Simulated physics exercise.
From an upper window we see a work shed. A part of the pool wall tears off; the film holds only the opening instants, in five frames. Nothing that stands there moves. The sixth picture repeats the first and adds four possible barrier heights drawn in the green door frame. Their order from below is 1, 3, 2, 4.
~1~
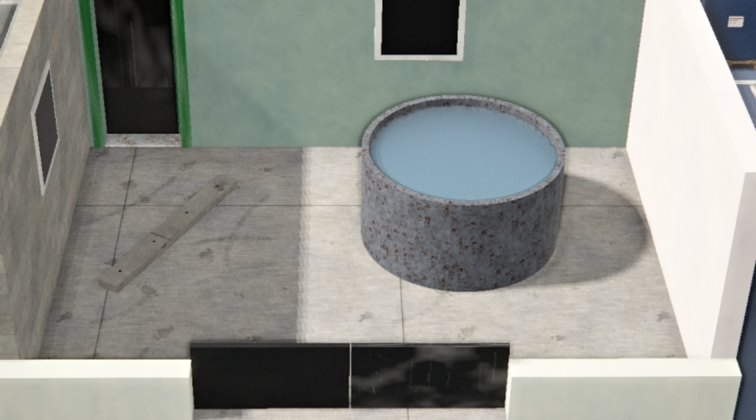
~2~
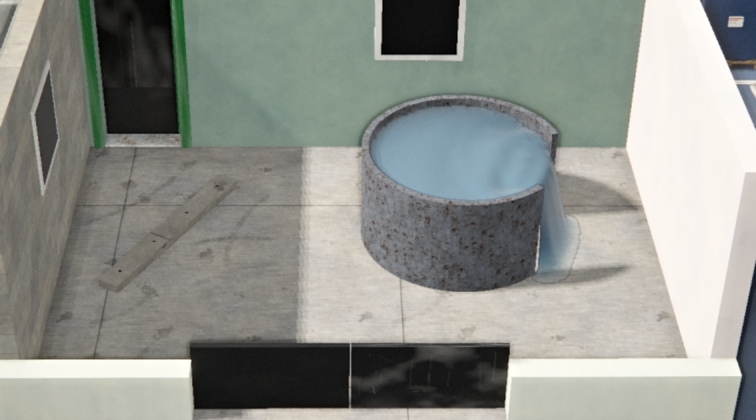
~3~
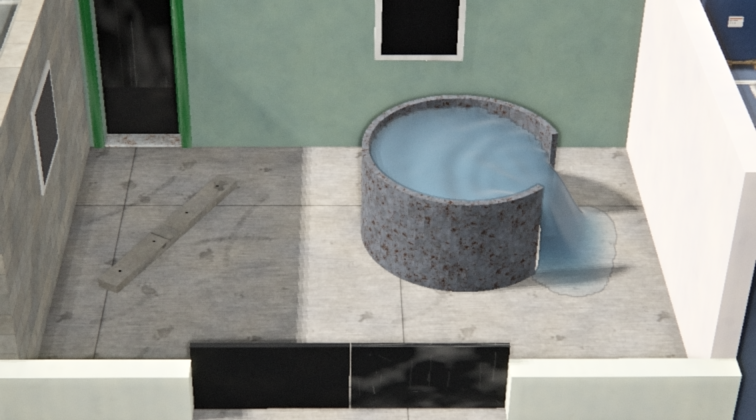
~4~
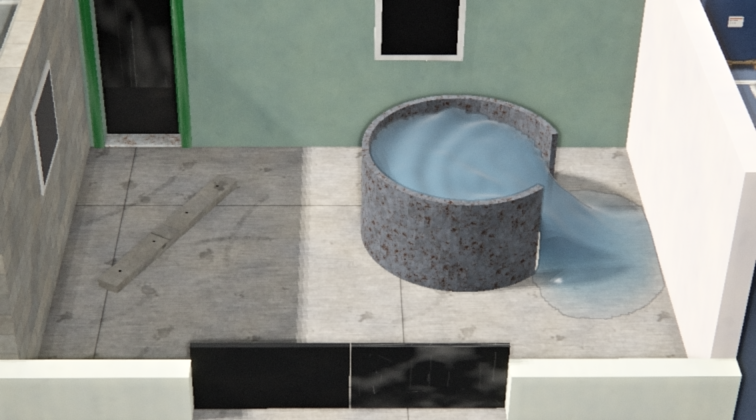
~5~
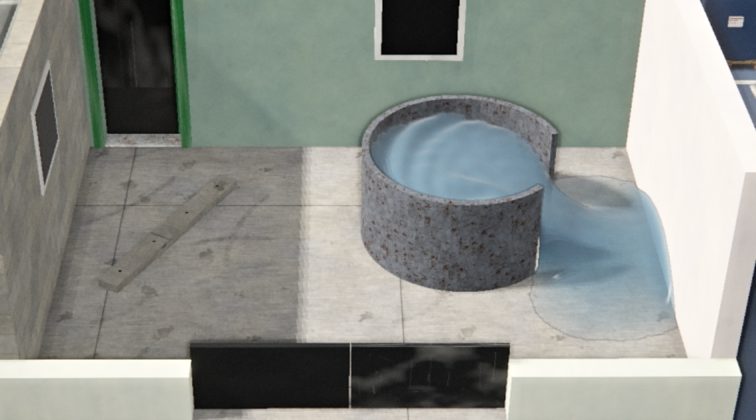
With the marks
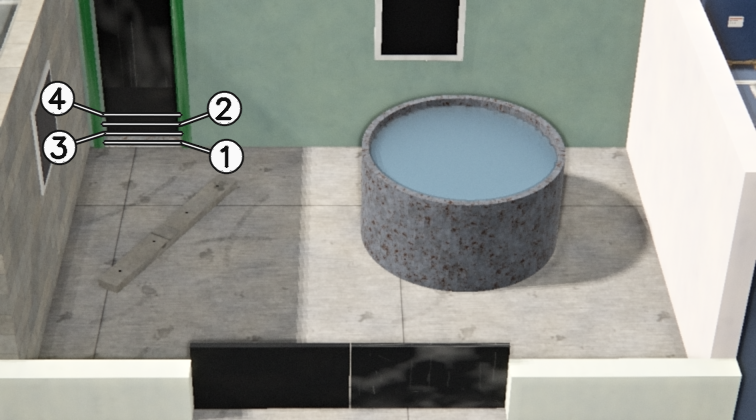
In a walled concrete yard seen from above, a round, speckled stone pool stands full of still blue water, with a plank lying to the left. The right side of the pool opens and water pours through the gap, rippling the surface behind it. The puddle spreads across the floor to the right-hand white wall.
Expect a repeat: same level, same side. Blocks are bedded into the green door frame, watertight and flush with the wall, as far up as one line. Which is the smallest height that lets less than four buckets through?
Mark 3 just does it.
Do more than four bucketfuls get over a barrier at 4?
No, not at all.
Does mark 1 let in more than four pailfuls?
Yes, that goes wrong.
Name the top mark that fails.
The answer is 1.
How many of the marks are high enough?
Three.
On the marked copy, 1 at (143, 142); 2 at (141, 124); 3 at (142, 133); 4 at (141, 114); from the bottom up 1, 3, 2, 4.
With 1, some 15 bucketfuls get in.
With 2, nothing gets over.
With 3, a splash gets over, under a bucket.
With 4, nothing gets over.
